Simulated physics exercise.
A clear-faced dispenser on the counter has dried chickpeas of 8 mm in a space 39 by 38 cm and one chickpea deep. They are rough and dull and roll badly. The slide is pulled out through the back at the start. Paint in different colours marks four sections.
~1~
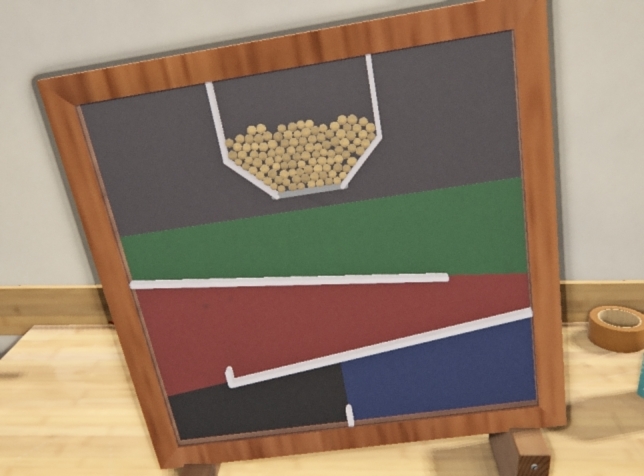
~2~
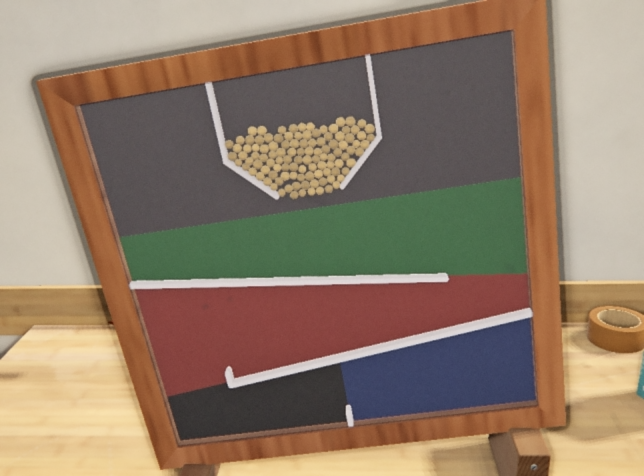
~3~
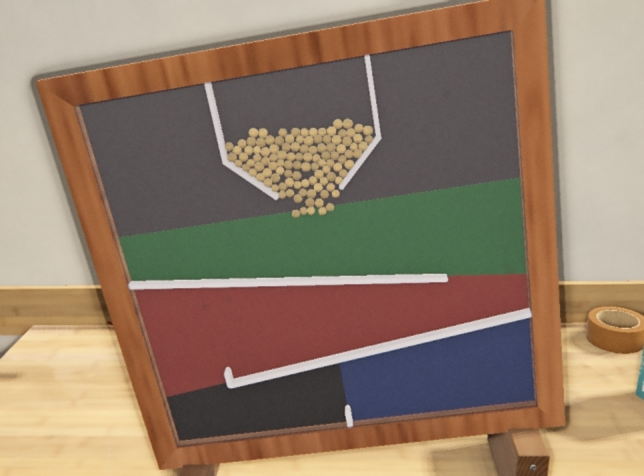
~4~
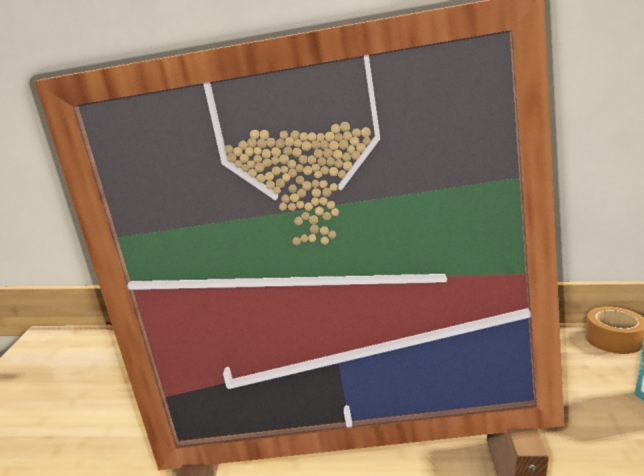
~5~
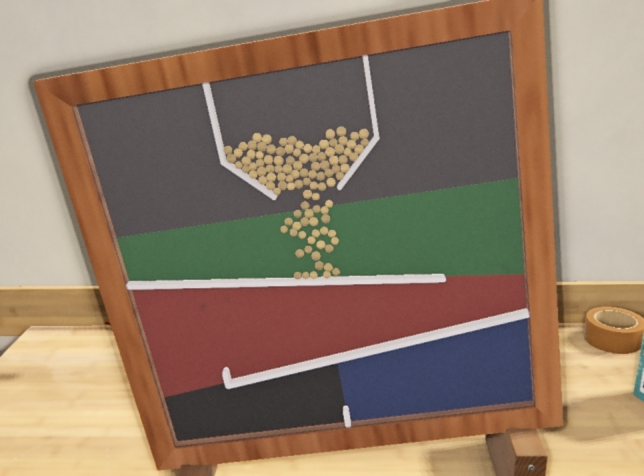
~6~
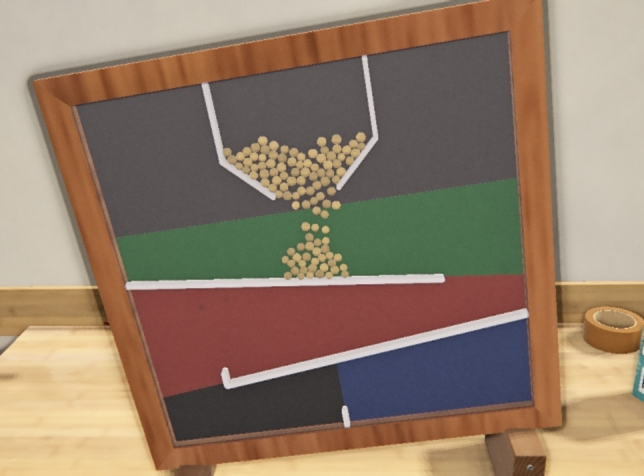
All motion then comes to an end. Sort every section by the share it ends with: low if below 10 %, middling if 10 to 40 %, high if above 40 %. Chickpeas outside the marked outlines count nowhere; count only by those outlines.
Red section: Low; blue section: Low; green section: High; black section: Low.
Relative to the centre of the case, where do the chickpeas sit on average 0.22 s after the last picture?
Left about 1 cm, up about 1 cm.
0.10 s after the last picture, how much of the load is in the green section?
Close to 65 per cent of the load.
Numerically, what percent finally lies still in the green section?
I'd put it at about 100 per cent.
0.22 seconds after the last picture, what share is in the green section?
Reading: Around 95 per cent of the load.
Then, 0.10 s after the last picture, the chickpeas' middle is 1 cm left of and 3 cm above the centre; green 65 %.
Then, 0.22 s after the last picture, the chickpeas' middle is 1 cm left of and 1 cm above the centre; green 95 %.
Then, 0.45 s after the last picture, the chickpeas' middle is 1 cm left of and level with the centre; green 100 %.
All still 1.7 s after it, red 0 %, blue 0 %, green 100 %, black 0 %.
